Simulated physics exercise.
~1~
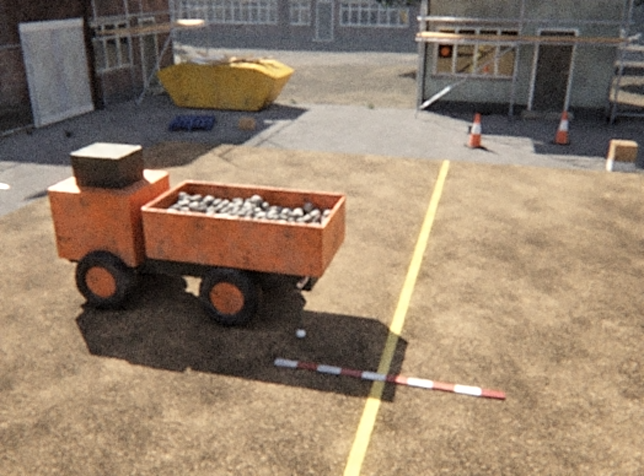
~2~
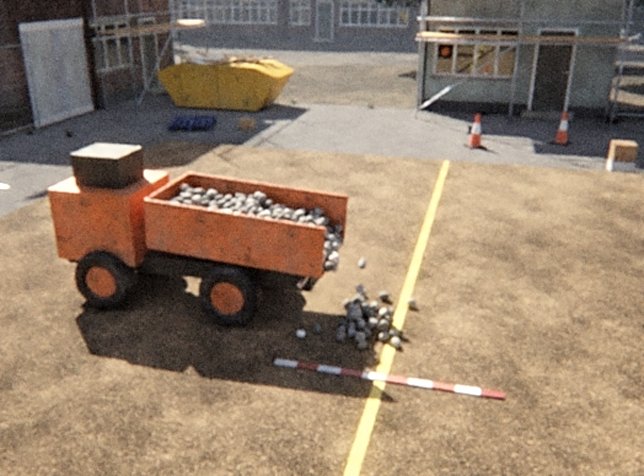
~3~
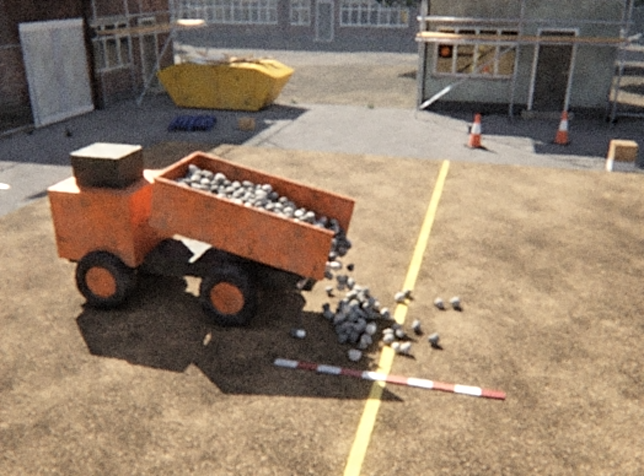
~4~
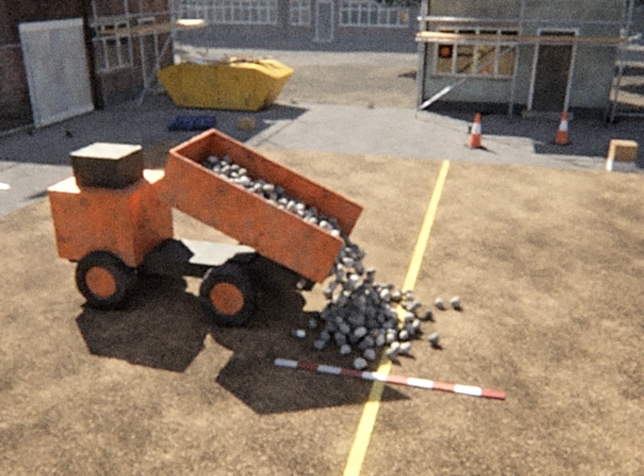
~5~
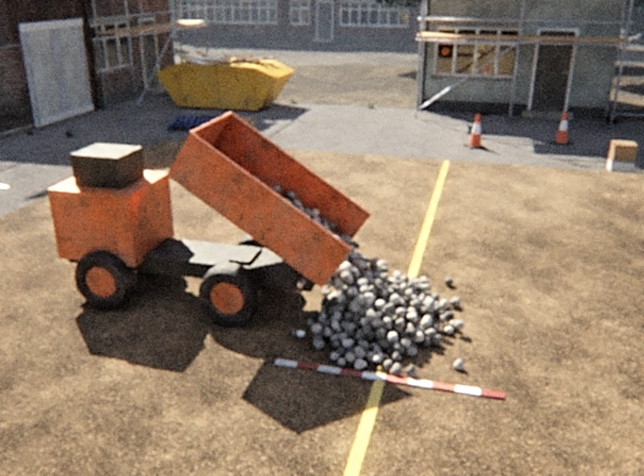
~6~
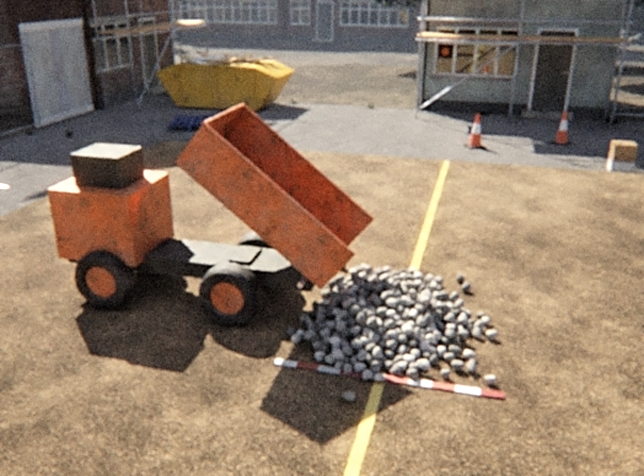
An orange tipper truck loaded with grey stones stands at the left of a sandy yard, seen from above and to the side, with a yellow skip, scaffolded buildings and traffic cones behind. To its right, a yellow line crosses the ground beside a red and white staff. The truck's body starts tilting, and the first stones drop from its open rear end near the line. As the body rises steeper, the stones pour out, building a heap that spreads rightward over the line. Finally the body stands steeply raised and looks empty, with the broad heap straddling the line and touching the staff.
